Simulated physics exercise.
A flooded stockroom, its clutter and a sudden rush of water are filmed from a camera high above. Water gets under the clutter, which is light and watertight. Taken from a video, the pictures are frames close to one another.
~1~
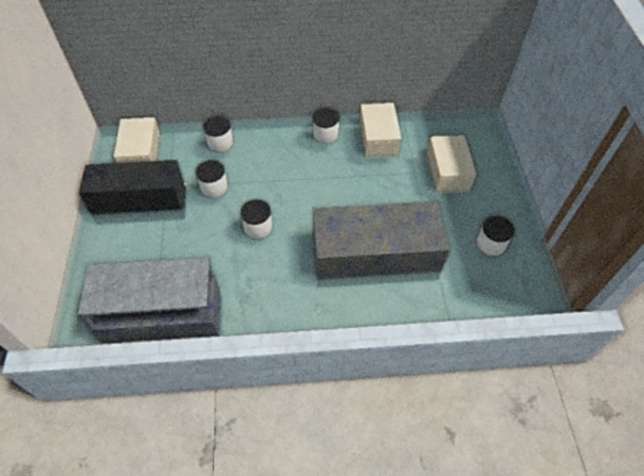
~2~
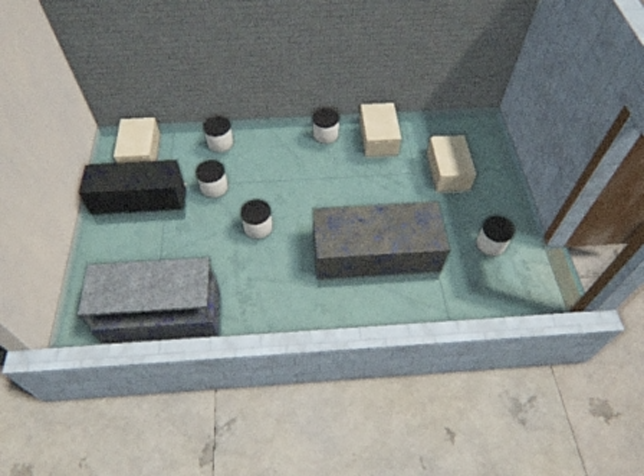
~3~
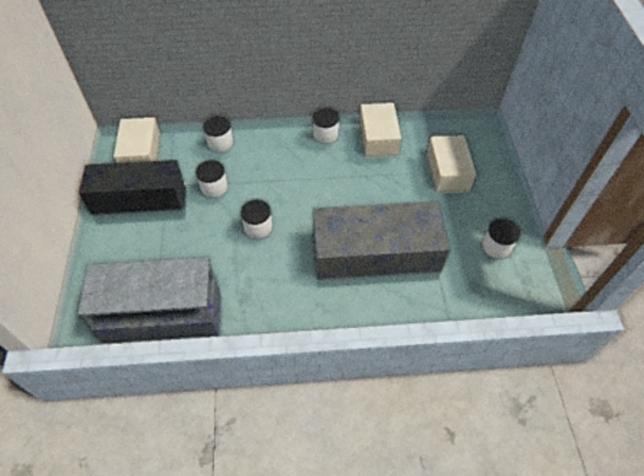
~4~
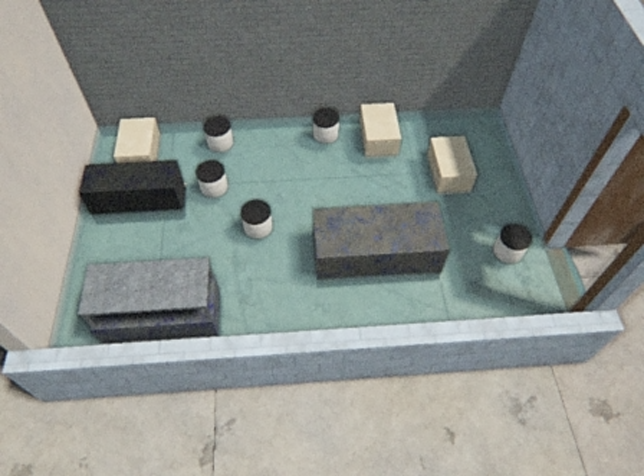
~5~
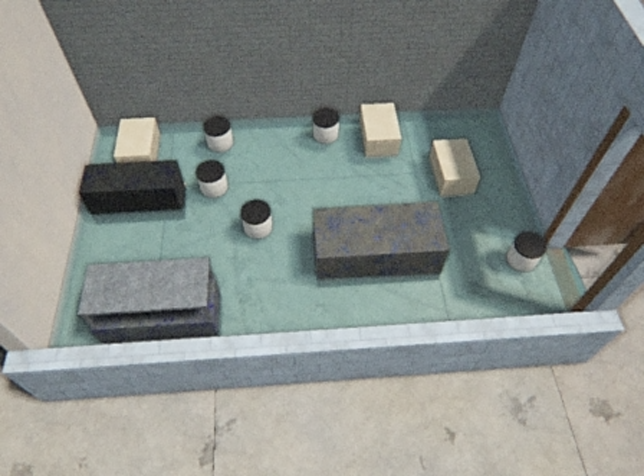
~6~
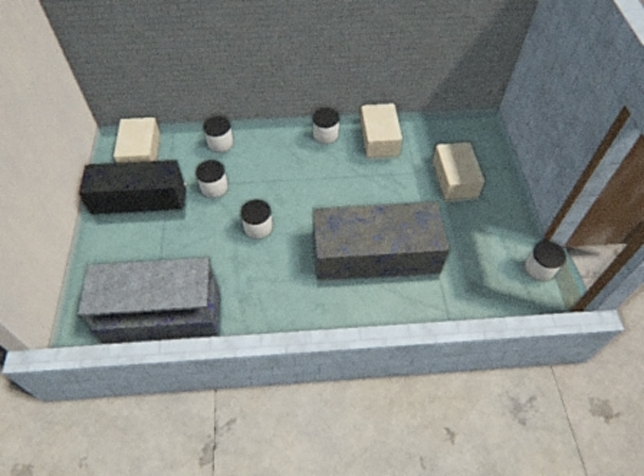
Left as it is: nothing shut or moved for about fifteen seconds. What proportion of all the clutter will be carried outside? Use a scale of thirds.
On that scale, below a third.
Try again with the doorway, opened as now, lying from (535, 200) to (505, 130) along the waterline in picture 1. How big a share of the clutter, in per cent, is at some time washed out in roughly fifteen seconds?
That would be around 50 %.
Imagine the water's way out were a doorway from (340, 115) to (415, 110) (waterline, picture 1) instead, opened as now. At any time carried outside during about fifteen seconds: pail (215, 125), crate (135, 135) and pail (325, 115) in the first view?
In the order given, it's escaped, remains behind, escaped.
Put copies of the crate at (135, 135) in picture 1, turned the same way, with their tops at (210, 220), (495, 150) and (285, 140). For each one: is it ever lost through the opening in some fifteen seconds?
Well, taking each in turn, that's never removed, lost to the flow and finally never removed.
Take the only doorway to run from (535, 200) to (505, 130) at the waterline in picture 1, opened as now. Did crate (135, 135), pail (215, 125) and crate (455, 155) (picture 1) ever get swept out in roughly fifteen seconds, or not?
Going through them, number one is held back, number two is held back and number three is flushed away.
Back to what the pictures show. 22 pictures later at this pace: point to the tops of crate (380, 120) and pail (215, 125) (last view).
Estimate: (457, 150), then (259, 132).
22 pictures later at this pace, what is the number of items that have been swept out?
2.
A moment on, 1 of 8 are out; 7 afloat.
Next, 2 of 8 are out; 6 afloat.
Later, 2 of 8 are out; 6 afloat.
In the end, 2 of 8 are out; 6 afloat.
